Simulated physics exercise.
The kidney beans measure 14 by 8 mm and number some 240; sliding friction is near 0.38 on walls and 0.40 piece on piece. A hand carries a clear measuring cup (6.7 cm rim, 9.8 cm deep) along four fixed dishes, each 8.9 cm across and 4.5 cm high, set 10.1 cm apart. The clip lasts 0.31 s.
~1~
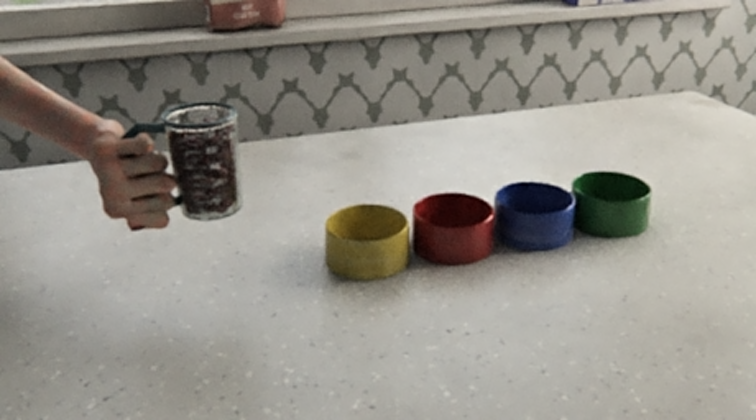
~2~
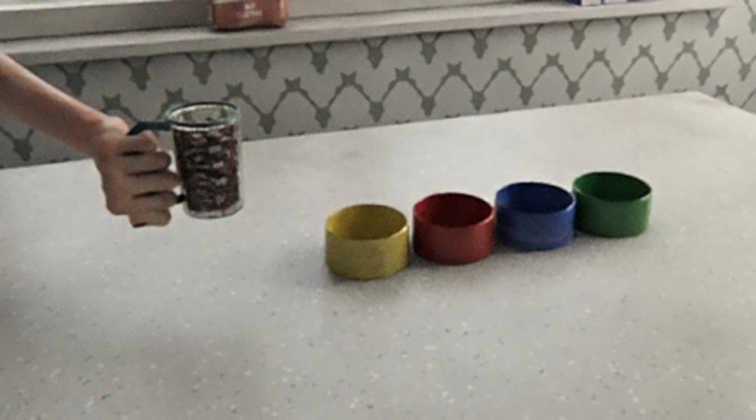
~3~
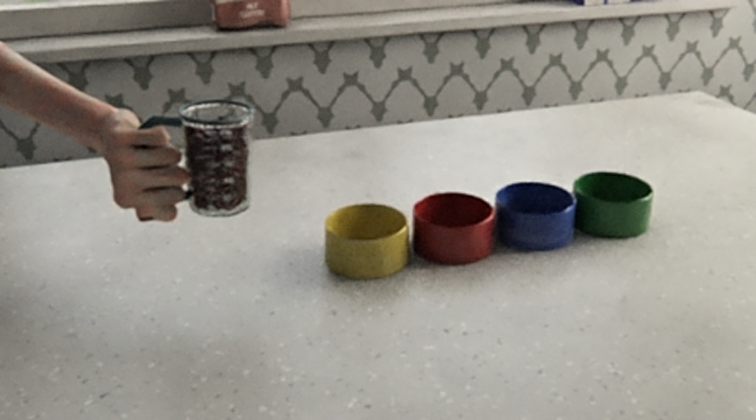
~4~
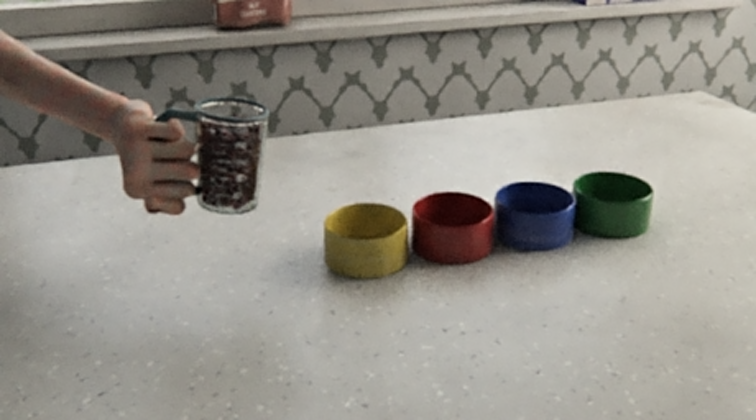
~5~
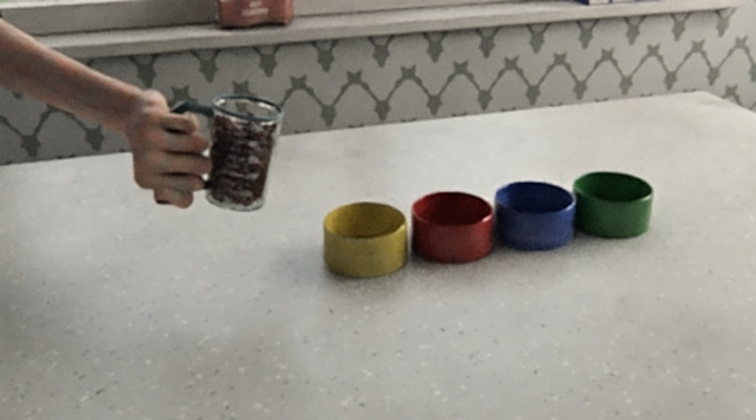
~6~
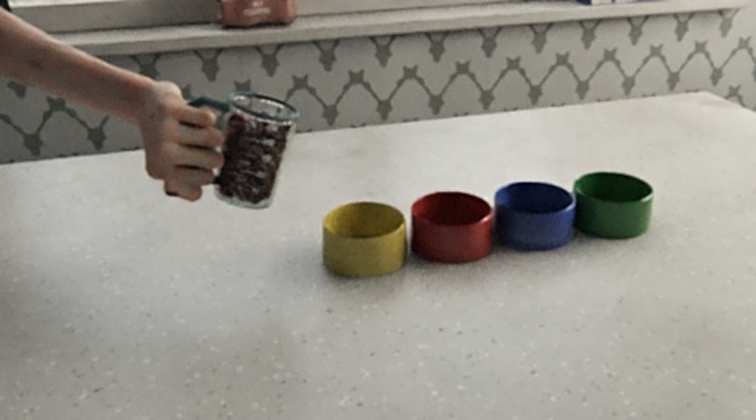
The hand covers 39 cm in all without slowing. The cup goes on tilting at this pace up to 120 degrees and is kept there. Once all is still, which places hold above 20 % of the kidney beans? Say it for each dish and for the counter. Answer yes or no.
Red dish: No; blue dish: Yes; green dish: Yes; yellow dish: No; on the counter: No.
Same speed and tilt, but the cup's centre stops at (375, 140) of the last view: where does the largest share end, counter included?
Most goes to: Red.
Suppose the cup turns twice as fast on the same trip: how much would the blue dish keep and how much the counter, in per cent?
Then: Blue 10; counter 20.
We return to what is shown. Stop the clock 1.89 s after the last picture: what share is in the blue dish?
Some 40 per cent.
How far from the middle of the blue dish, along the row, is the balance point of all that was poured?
About 5 cm to its right.
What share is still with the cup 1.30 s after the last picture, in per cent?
About 75 per cent.
Then, 0.78 s after the last picture, tilt 75 degrees; cup holds 100 %.
Then, 1.30 s after the last picture, tilt 113 degrees; cup holds 75 %, blue 20 %.
Then, 1.89 s after the last picture, tilt 120 degrees; cup holds 0 %, blue 40 %, green 45 %.
In the end, red 0 %, blue 40 %, green 45 %, yellow 0 %, counter 15 %.
